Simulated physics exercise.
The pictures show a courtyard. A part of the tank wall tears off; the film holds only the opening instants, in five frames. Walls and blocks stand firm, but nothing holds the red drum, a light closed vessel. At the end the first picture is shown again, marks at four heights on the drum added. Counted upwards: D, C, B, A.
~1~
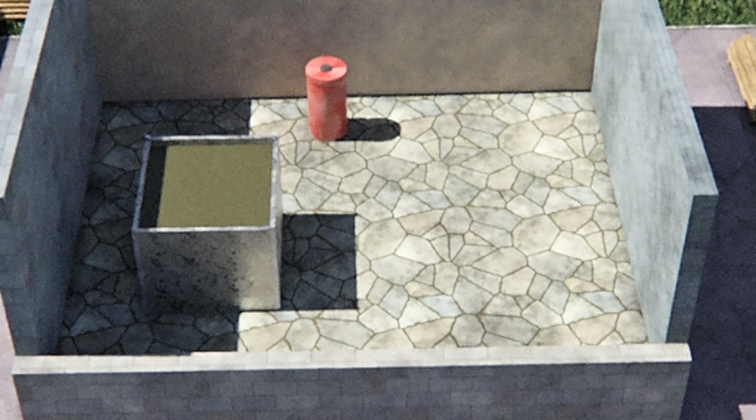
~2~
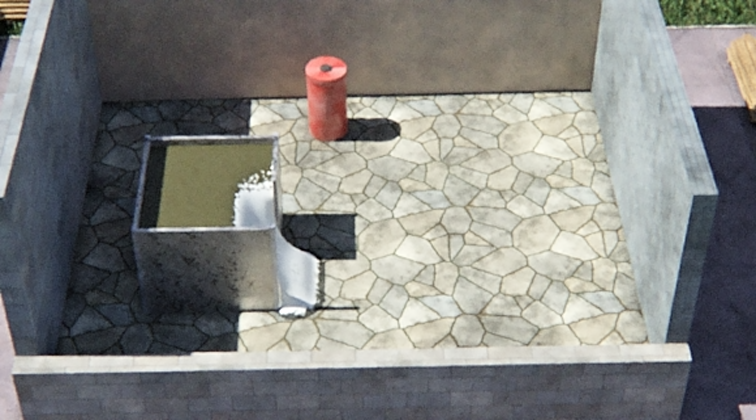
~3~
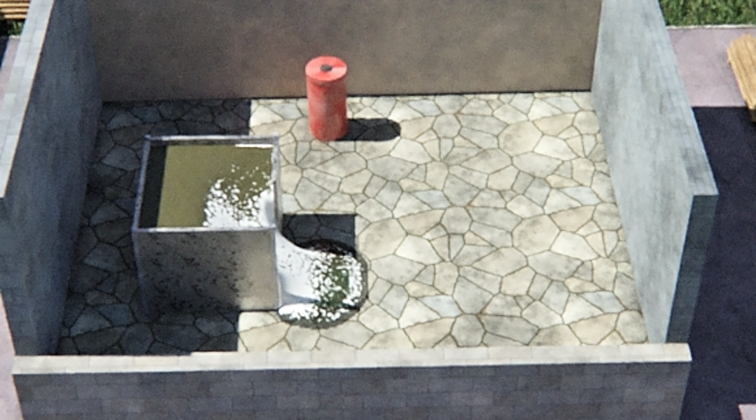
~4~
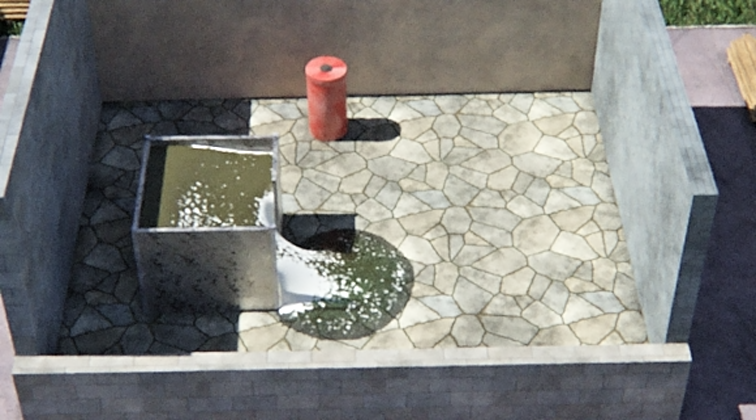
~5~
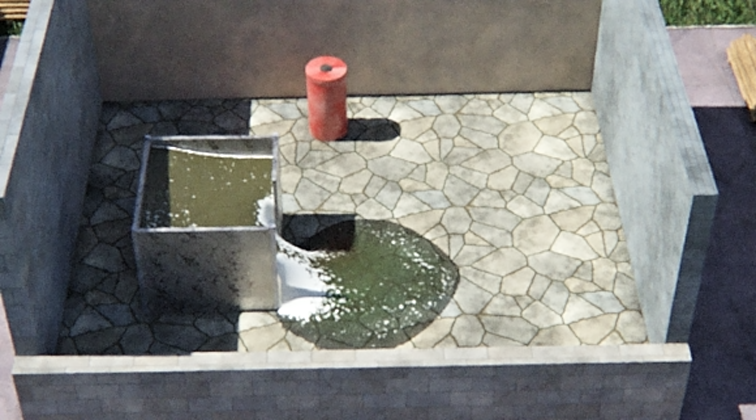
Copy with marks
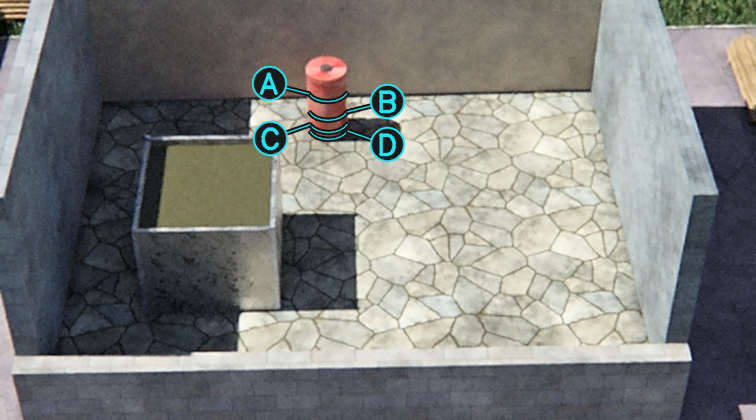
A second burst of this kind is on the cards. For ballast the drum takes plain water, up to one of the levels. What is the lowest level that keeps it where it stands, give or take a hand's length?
It is B.
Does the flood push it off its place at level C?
Yes, it does.
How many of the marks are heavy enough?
Two.
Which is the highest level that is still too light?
That is level C.
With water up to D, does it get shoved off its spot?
Yes.
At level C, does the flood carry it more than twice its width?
No.
On the marked copy, A at (328, 101); B at (328, 120); C at (328, 132); D at (329, 139); from the bottom up D, C, B, A.
For level A, it does not move.
For level B, it does not move.
For level C, it is pushed about its own width away.
For level D, it is pushed about 4 times its own width away.
